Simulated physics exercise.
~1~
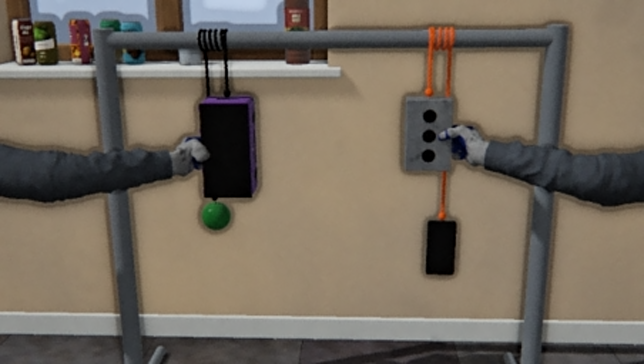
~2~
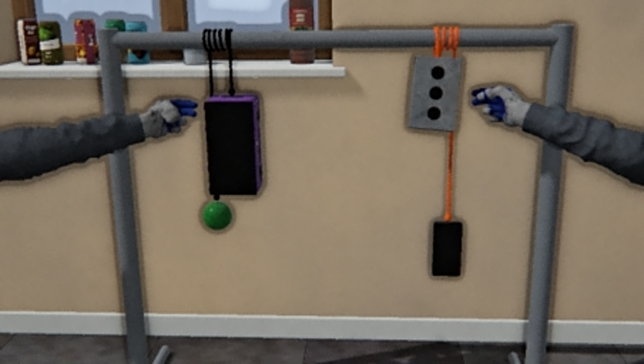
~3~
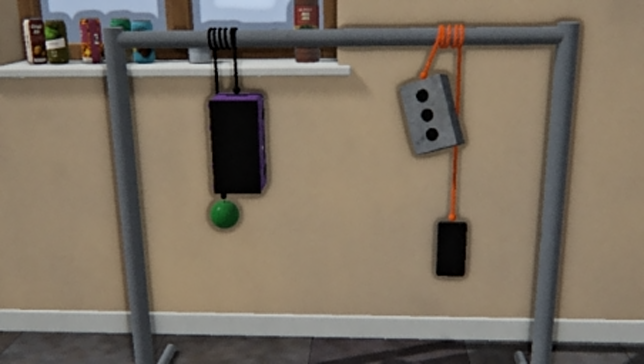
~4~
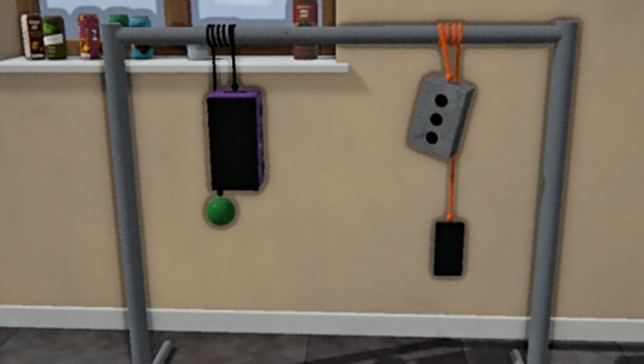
The grey block with three dark holes rose a little as two gloved hands let go and drew back, then dipped and swung, tilting one way and the other on its orange cords, while the purple-edged case stayed put; both were still hanging.
